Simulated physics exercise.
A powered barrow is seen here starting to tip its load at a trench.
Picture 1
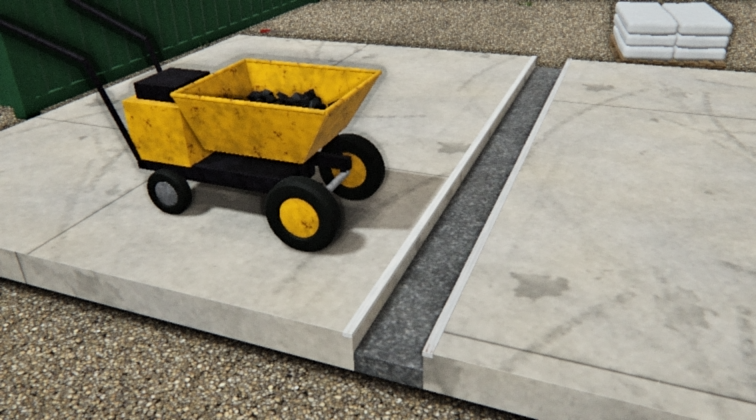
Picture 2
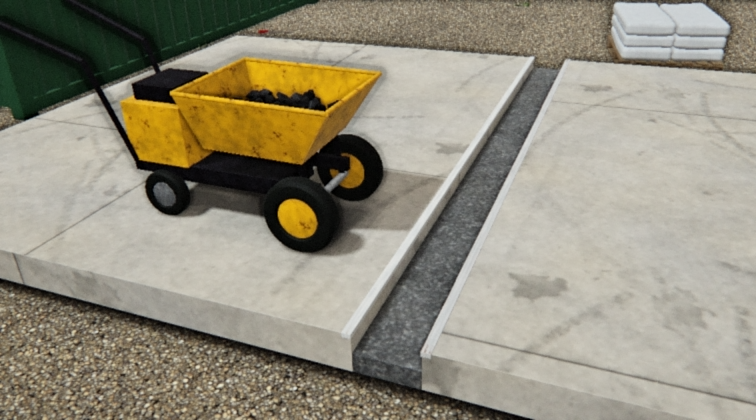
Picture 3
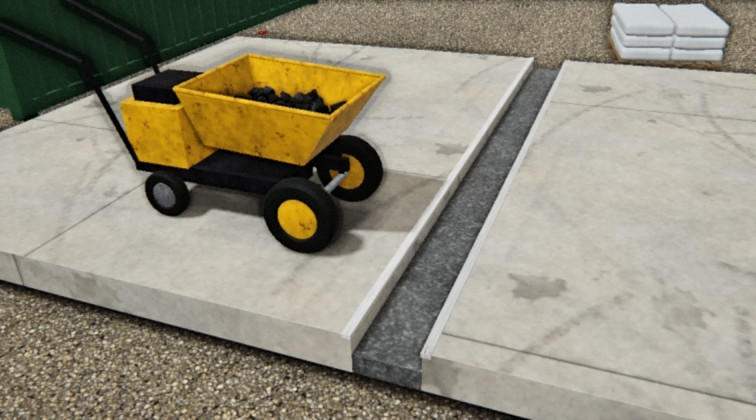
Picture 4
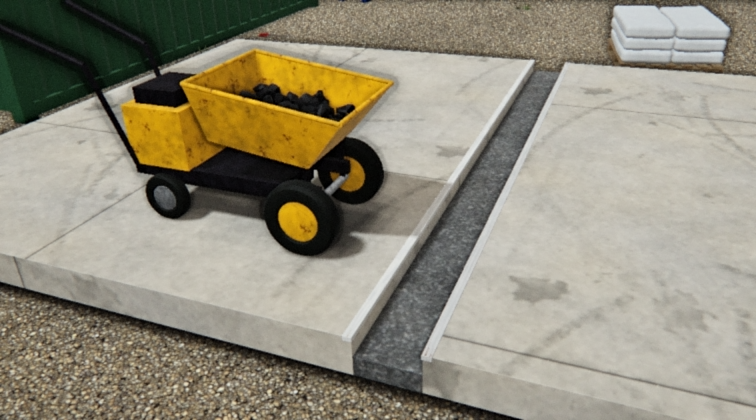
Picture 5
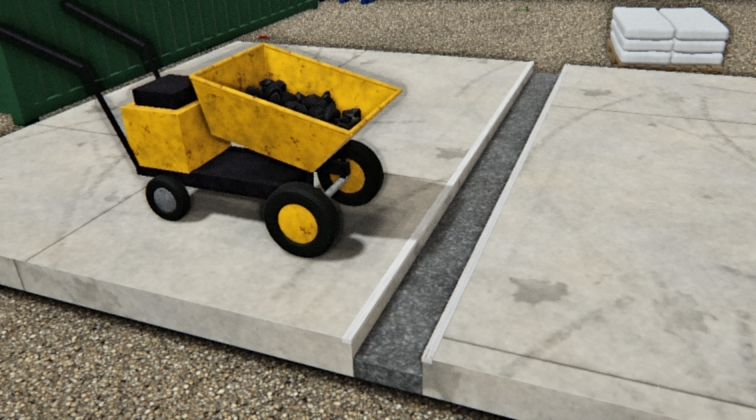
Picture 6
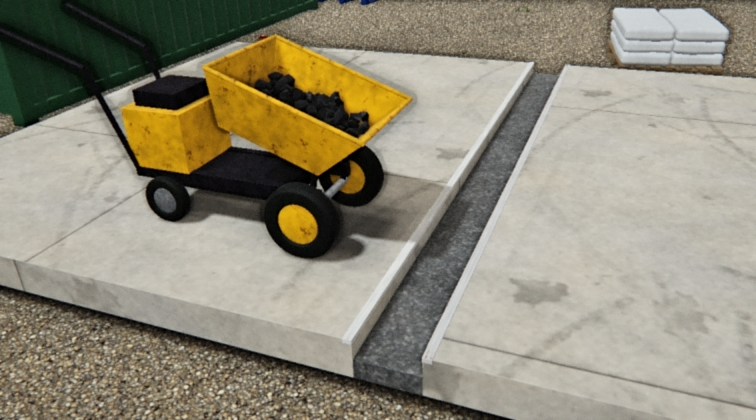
On a pale concrete slab beside a dark, shallow trench, a yellow powered barrow stands still, its level skip holding black lumps of coal. The skip begins to tilt slightly, then its back rises further and its front lip leans right toward the trench, with the coal still inside.
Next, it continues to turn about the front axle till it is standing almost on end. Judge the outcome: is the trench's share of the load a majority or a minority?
The trench is going to take the majority of it.
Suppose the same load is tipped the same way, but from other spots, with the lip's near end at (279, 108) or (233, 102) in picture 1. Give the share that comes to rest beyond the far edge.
The first spot yields roughly 0 percent, the second roughly 0 percent.
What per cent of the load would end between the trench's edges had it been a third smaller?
Around 90 per cent.
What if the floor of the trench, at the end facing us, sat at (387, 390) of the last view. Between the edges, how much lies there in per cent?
About 90 percent.
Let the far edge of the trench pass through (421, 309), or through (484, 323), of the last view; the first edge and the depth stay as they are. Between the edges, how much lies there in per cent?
The first try comes out at 30 percent and the second at 90 percent.
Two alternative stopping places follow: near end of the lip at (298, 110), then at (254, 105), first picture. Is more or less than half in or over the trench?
Try 1 - the lion's share; try 2 - short of half.
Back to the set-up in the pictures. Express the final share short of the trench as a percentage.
I'd say near 0 per cent, give or take.
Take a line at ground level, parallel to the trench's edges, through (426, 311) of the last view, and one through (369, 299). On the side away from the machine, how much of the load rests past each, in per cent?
In order: 30 per cent, then 80 per cent.
Shortly afterwards, skip tipped steeply; the whole lot in the skip.
Next, skip tipped right over; the bulk in the skip; near a quarter in or heaped over the trench; only a few beyond it.
Some moments later, skip tipped right over; near a quarter in the skip; near two thirds in or heaped over the trench; a little beyond it.
In the end, skip tipped right over; near a quarter in the skip; near two thirds in or heaped over the trench; a little beyond it.
